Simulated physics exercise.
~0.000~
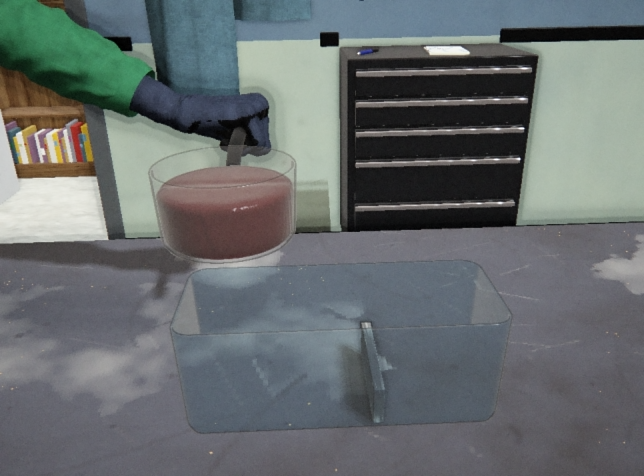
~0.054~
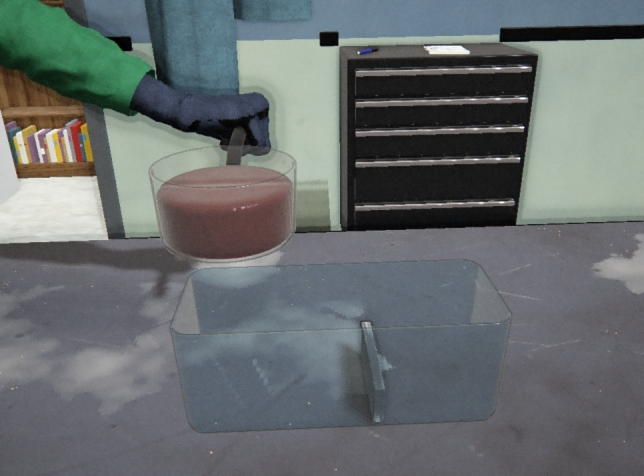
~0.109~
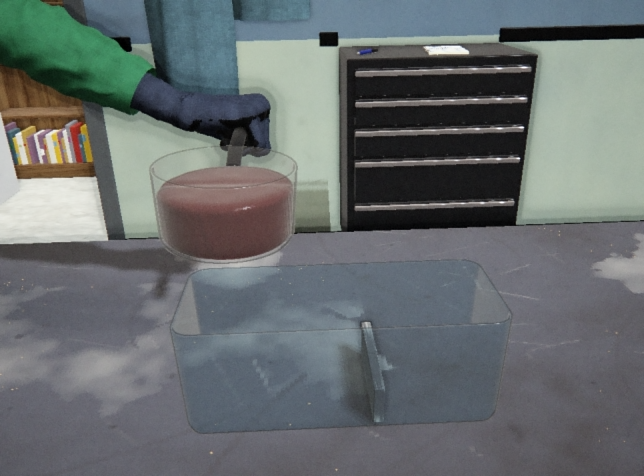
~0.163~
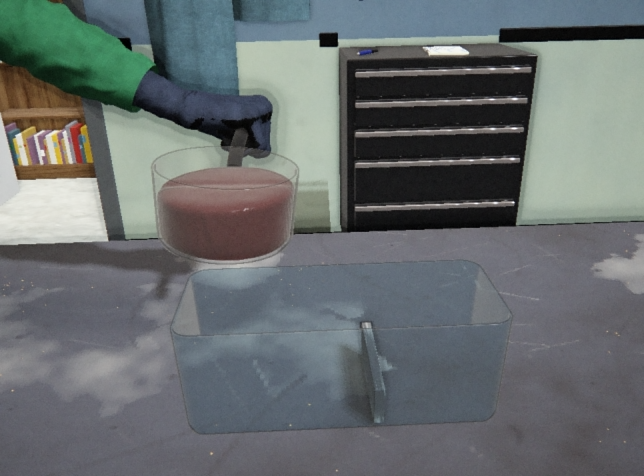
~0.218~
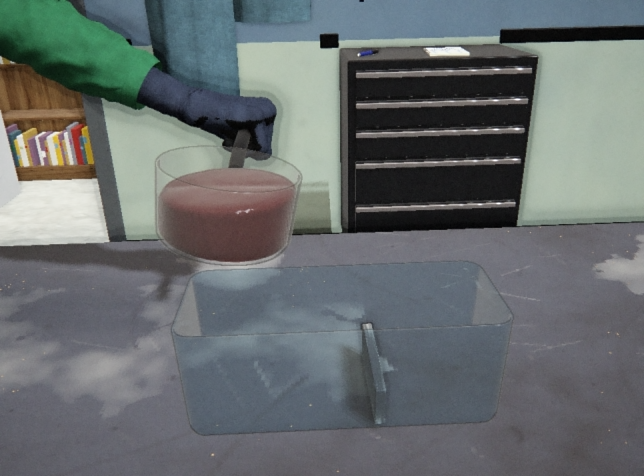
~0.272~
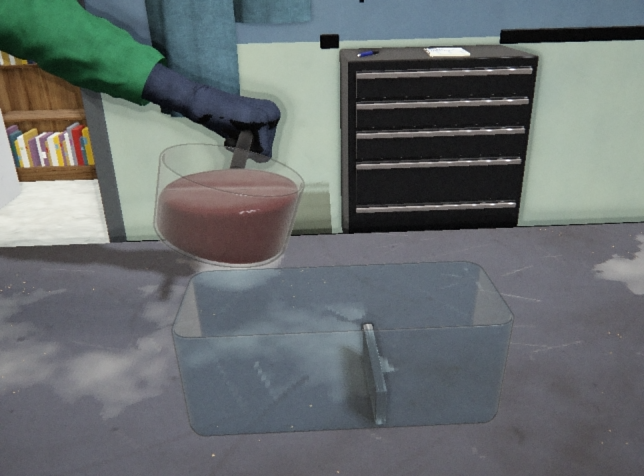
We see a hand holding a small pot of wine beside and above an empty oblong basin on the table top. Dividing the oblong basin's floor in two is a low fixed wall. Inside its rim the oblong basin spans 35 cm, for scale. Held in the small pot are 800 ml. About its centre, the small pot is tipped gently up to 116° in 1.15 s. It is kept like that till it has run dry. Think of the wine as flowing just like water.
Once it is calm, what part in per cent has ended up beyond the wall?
About 23 per cent ends up there.
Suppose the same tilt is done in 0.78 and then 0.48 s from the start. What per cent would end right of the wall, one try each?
About 15 %, then about 15 %.
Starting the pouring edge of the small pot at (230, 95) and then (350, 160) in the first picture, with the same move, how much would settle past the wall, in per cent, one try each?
It comes to 10 per cent, and then 75 per cent.
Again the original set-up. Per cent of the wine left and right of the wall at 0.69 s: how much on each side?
About 14 % left, 4 % right.
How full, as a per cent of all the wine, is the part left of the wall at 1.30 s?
Roughly 76 in a hundred.
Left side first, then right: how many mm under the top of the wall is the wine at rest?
Noted: Left near 24 mm, right near 36 mm.
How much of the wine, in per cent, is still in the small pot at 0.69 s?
Remaining: Near 50 % of the total.
By 0.69 s the tilt is 75° and 51 per cent is still to pour, 15 is left of the wall and 4 right of it.
By 0.99 s the tilt is 110° and 6 per cent is still to pour, 67 is left of the wall and 22 right of it.
By 1.30 s the tilt is 116° and 0 per cent is still to pour, 77 is left of the wall and 23 right of it.
By 1.65 s the tilt is 116° and 0 per cent is still to pour, 77 is left of the wall and 23 right of it.
At rest 77 per cent lies left of the wall, 23 right of it and 1 outside.
